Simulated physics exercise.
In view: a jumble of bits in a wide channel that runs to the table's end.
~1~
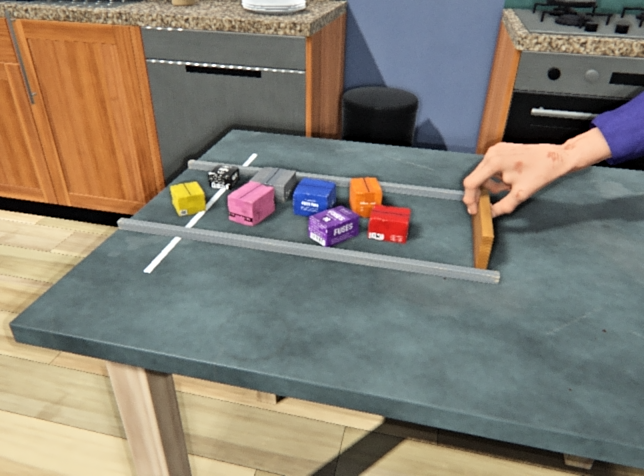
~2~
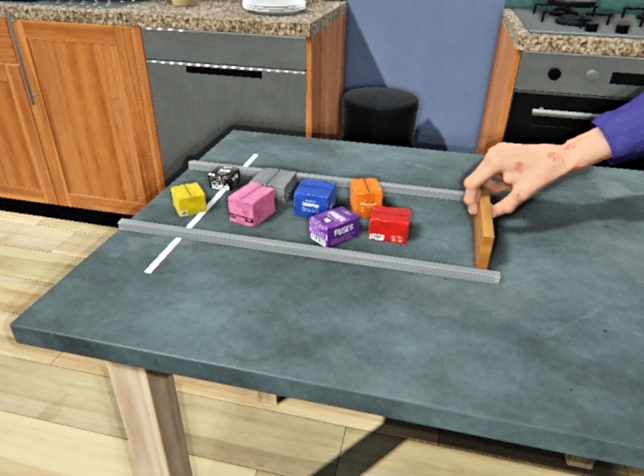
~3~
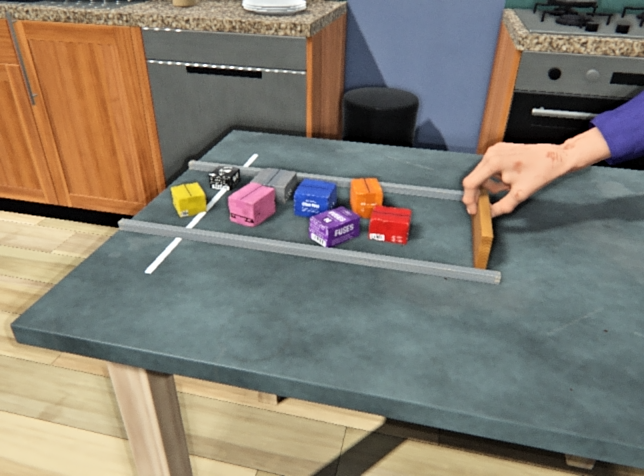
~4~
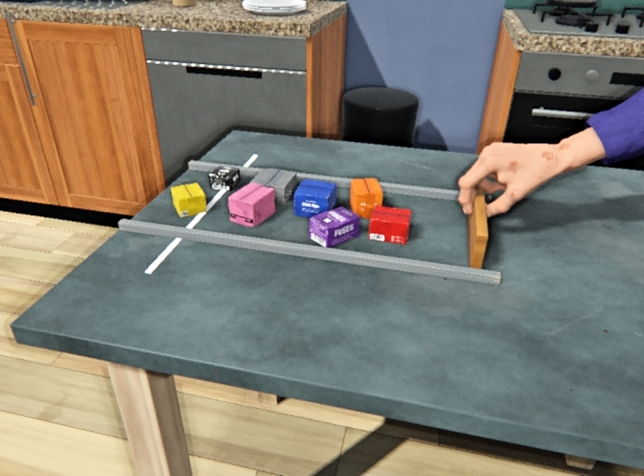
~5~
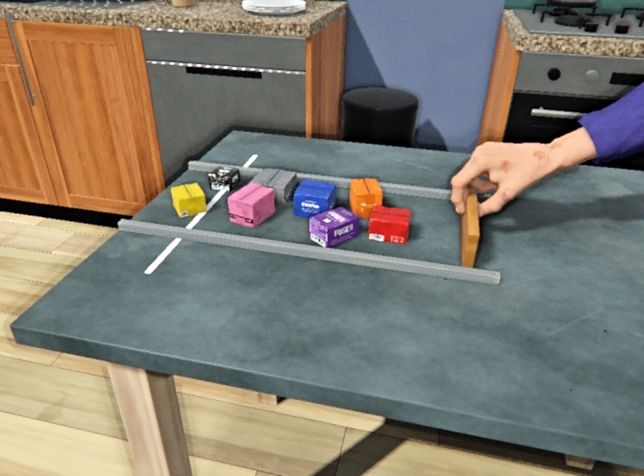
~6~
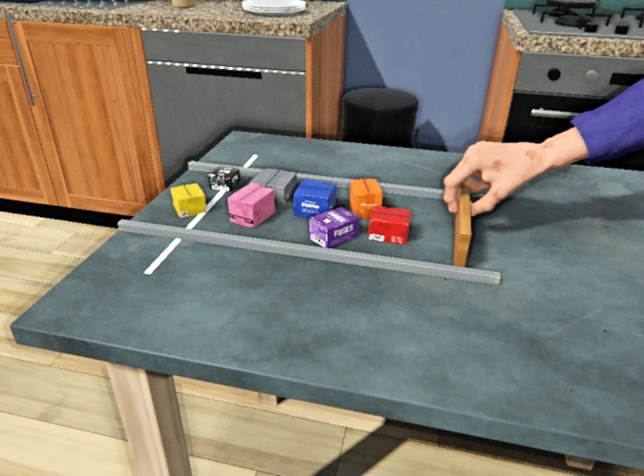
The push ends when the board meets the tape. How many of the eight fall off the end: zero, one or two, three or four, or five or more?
In the end the number that fall off is three or four.
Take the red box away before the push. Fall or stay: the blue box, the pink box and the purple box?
The blue box remains up, the pink box does not fall, the purple box holds on.
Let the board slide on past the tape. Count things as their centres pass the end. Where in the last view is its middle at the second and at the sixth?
First at (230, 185), next at (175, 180).
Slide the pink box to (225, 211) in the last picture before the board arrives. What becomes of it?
The pink box does not fall.
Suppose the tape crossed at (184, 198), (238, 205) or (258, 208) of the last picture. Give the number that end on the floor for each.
The counts: 5, 1 and 0.
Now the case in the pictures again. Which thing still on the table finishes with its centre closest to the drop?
The pink box.
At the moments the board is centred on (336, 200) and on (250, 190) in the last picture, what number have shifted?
First 5, then 8.
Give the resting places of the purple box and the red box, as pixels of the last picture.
The purple box at (169, 216), the red box at (189, 199).
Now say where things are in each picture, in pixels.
The first frame shows yellow box (188, 199); black box (224, 177); pink box (252, 203); board (481, 217); tape (213, 201).
The second frame shows black box (225, 178); blue box (316, 199).
The third frame shows pink box (253, 205); purple box (335, 227).
The fourth frame shows yellow box (189, 200); board (476, 217).
The fifth frame shows black box (225, 178); grey box (274, 185).
The sixth frame shows yellow box (189, 201); black box (225, 179); pink box (252, 205); board (462, 215); tape (213, 202).
Early on, none off yet; yellow box at rest near (189, 201); black box at rest near (225, 179); pink box at rest near (252, 205).
A while later, none off yet; yellow box at rest near (189, 201); black box moving near (221, 178); pink box at rest near (245, 206).
Further along, none off yet; yellow box travelled about its own width near (166, 196); black box travelled well along near (178, 168); pink box travelled about its own width near (192, 201).
Finally, the number that fall off is three or four; lost, grey box, black box and yellow box.
